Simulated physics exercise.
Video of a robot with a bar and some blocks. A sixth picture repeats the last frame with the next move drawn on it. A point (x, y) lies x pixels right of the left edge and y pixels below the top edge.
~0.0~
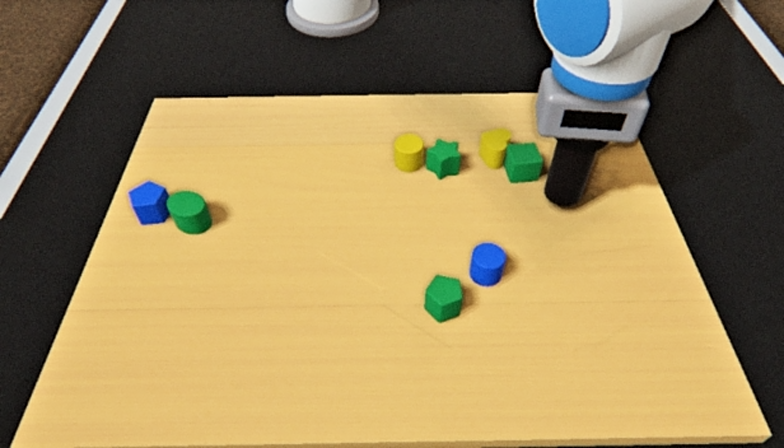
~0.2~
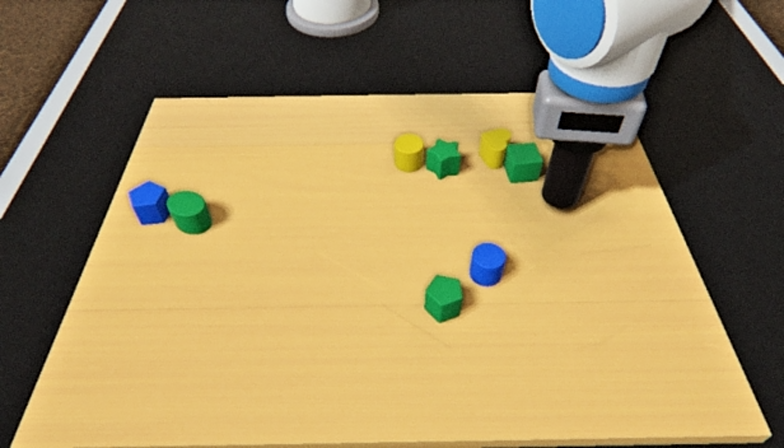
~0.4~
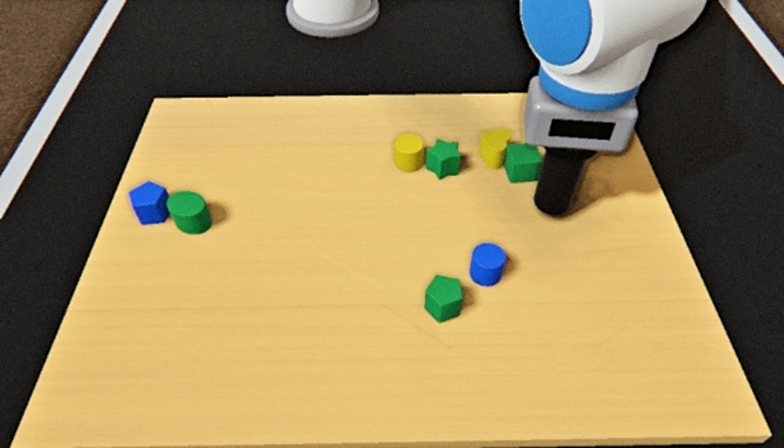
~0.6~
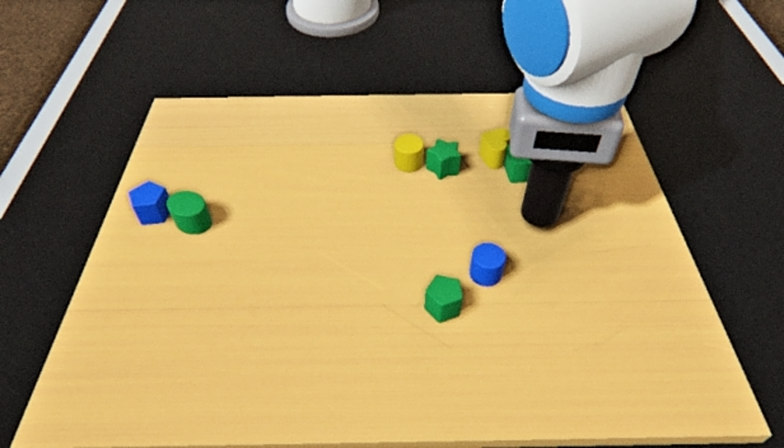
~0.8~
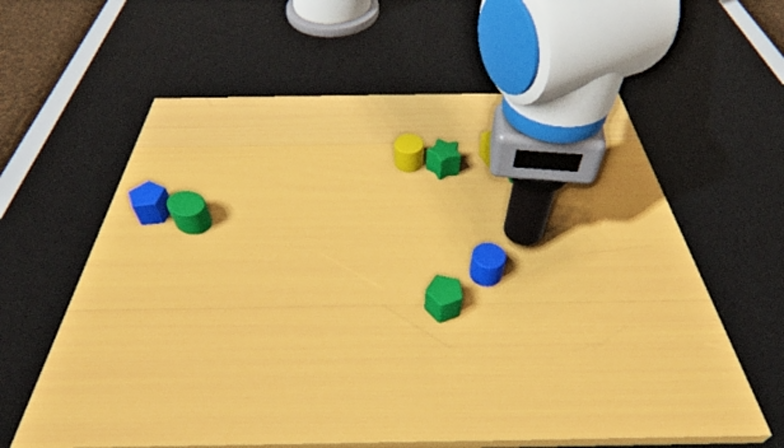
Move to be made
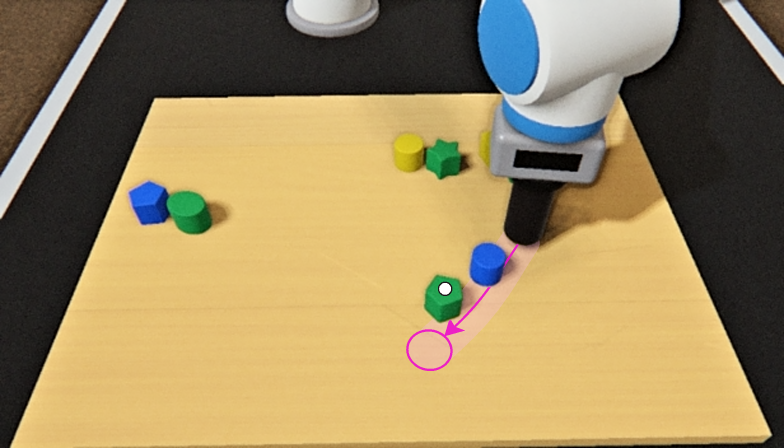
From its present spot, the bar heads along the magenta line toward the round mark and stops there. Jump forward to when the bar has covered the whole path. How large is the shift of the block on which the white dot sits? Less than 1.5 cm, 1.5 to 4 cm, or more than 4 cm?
Travels over 4 cm.
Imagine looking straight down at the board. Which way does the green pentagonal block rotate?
Viewed from overhead, the green pentagonal block winds up turned anticlockwise.
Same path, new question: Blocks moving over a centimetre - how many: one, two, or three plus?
Moved: Exactly two.
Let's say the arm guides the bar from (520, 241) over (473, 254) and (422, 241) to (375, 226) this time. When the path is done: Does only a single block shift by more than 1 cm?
In short: Yes.
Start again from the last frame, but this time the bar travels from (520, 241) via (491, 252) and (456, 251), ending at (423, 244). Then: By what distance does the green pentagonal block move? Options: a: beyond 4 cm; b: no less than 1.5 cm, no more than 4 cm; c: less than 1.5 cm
c - less than 1.5 cm.
The line goes from (520, 241) via (484, 295), ending at (429, 350); the dot is on the green pentagonal block.
The first path, step by step. One third of the way, bar at (498, 269); green pentagonal block at (441, 292); blue round block at (468, 272).
Two thirds of the way, bar at (468, 306); green pentagonal block at (398, 305), turned 65° anticlockwise; blue round block at (430, 289).
At the end, bar at (430, 342); green pentagonal block at (383, 305), turned 105° anticlockwise; blue round block at (417, 294).
